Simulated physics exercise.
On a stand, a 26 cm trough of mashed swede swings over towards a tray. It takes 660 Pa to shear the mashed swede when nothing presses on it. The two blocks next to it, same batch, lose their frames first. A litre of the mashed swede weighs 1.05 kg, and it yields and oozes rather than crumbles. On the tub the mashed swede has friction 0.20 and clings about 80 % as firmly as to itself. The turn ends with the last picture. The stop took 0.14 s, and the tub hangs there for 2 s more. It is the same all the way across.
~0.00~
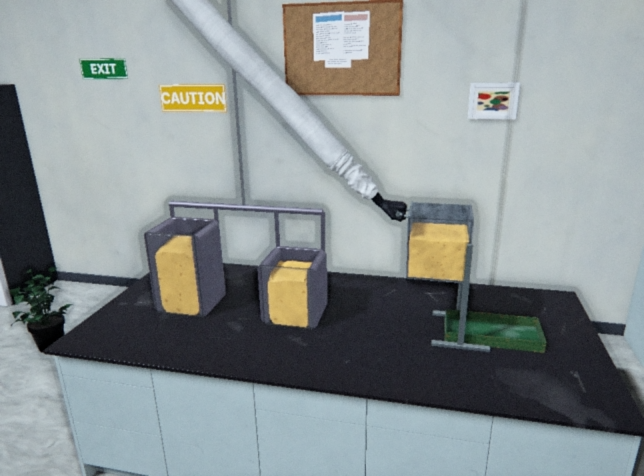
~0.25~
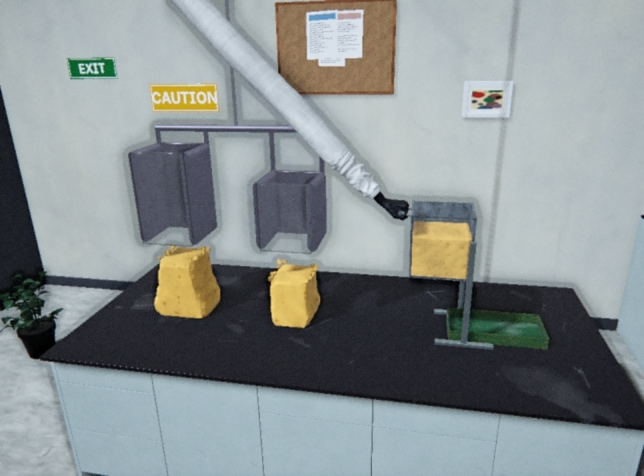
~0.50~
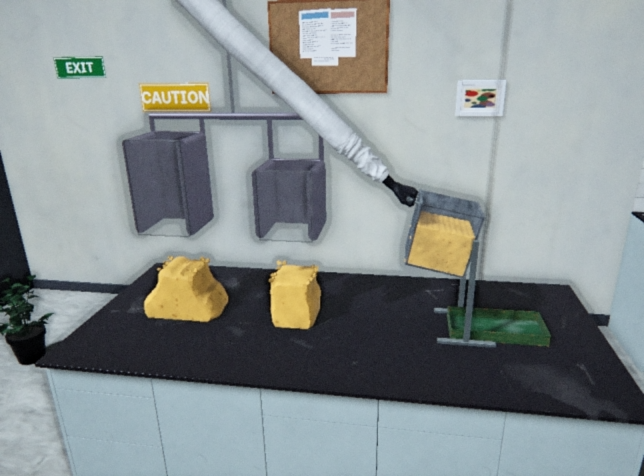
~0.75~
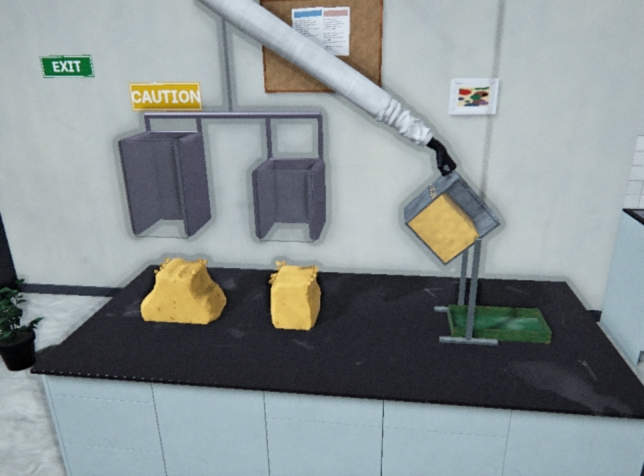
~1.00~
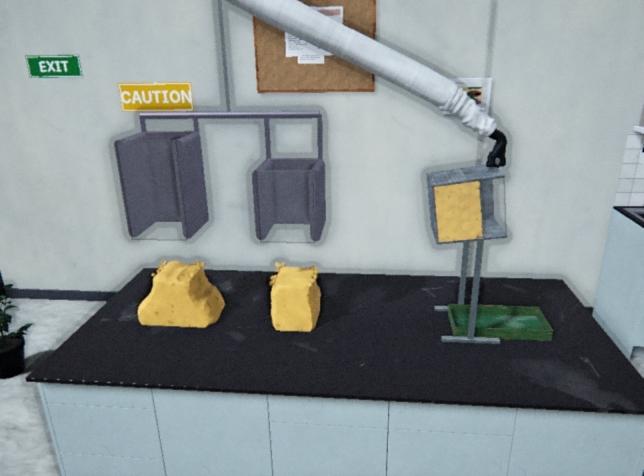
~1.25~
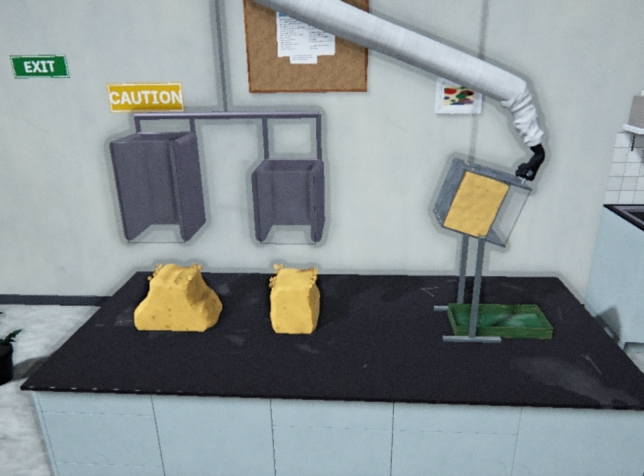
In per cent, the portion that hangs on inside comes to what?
Expect roughly 53 %.
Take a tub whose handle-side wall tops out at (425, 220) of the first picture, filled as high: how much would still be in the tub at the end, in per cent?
It would be near 100 %.
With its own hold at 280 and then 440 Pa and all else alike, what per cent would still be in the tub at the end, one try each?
In turn about 20 %, 40 %.
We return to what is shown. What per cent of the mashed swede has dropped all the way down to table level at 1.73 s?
Near 0 %.
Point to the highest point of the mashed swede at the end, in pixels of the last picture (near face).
Around (464, 210).
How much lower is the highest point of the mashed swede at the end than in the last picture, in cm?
Some 15 cm.
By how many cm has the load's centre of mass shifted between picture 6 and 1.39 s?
Some 3 cm.
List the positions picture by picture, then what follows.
Handle-side rim at (410, 217), tilt 0 degrees; top of the mashed swede at (419, 239); blocks stand 34 cm, 24 cm (left to right), in the first picture.
Handle-side rim at (413, 216), tilt 0 degrees; top of the mashed swede at (422, 237); blocks stand 29 cm, 24 cm (left to right), in the second picture.
Handle-side rim at (423, 204), tilt 11 degrees; top of the mashed swede at (422, 226); blocks stand 24 cm, 23 cm (left to right), in the third picture.
Handle-side rim at (459, 180), tilt 46 degrees; top of the mashed swede at (440, 198); blocks stand 24 cm, 23 cm (left to right), in the fourth picture.
Handle-side rim at (505, 178), tilt 82 degrees; top of the mashed swede at (476, 183); blocks stand 24 cm, 23 cm (left to right), in the fifth picture.
Handle-side rim at (531, 191), tilt 108 degrees; top of the mashed swede at (468, 174); blocks stand 24 cm, 23 cm (left to right), in the sixth picture.
After 1.39 s, the tub is at 108 degrees and holds 100 %.
After 1.56 s, the tub is at 108 degrees and holds 89 %.
After 1.73 s, the tub is at 108 degrees and holds 63 %.
After 1.90 s, the tub is at 108 degrees and holds 53 %.
After 3.25 s, at the end, the tub is at 108 degrees and holds 53 %.
